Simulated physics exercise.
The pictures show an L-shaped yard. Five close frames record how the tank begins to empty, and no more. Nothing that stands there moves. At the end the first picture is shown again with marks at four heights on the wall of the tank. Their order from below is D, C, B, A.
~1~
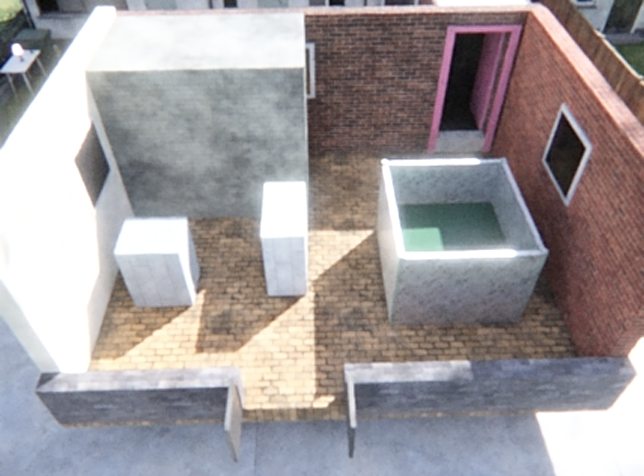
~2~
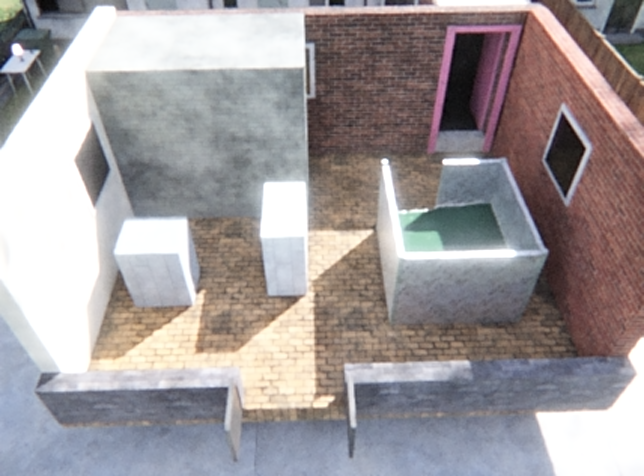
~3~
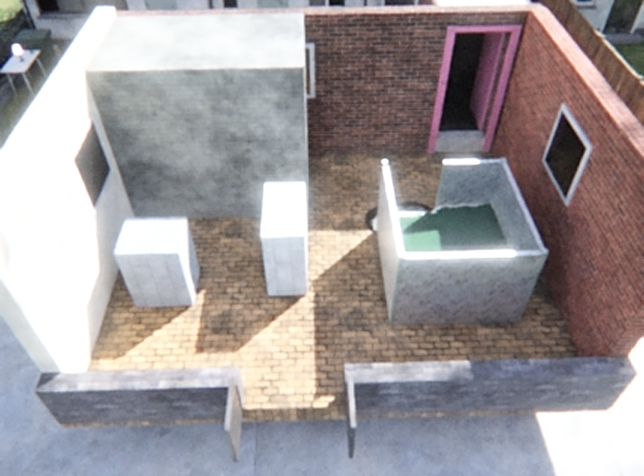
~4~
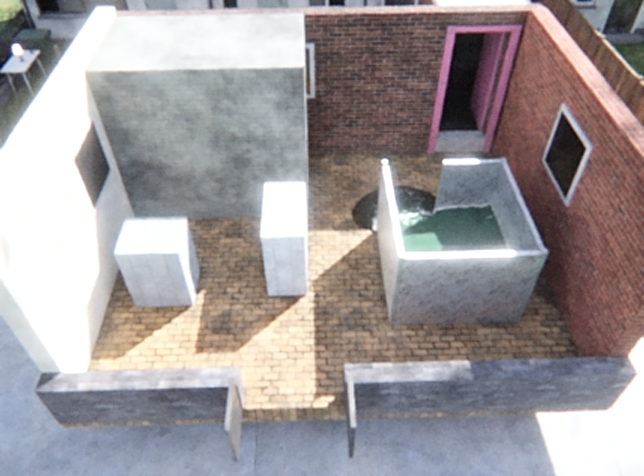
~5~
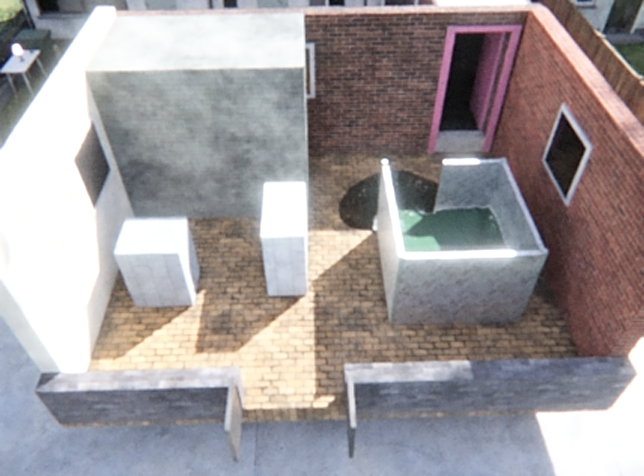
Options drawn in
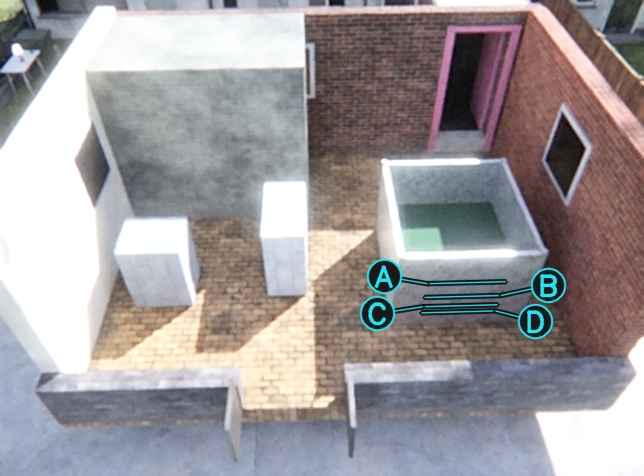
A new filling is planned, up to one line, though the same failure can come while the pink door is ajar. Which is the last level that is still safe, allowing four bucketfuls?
Go for A.
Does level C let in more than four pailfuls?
No, that is safe.
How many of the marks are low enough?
All of them.
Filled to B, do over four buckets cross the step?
No, that is safe.
On the marked copy, A at (466, 282); B at (462, 296); C at (460, 305); D at (458, 311); from the bottom up D, C, B, A.
If A is chosen, a splash gets over, under a bucket.
If B is chosen, nothing gets over.
If C is chosen, nothing gets over.
If D is chosen, nothing gets over.
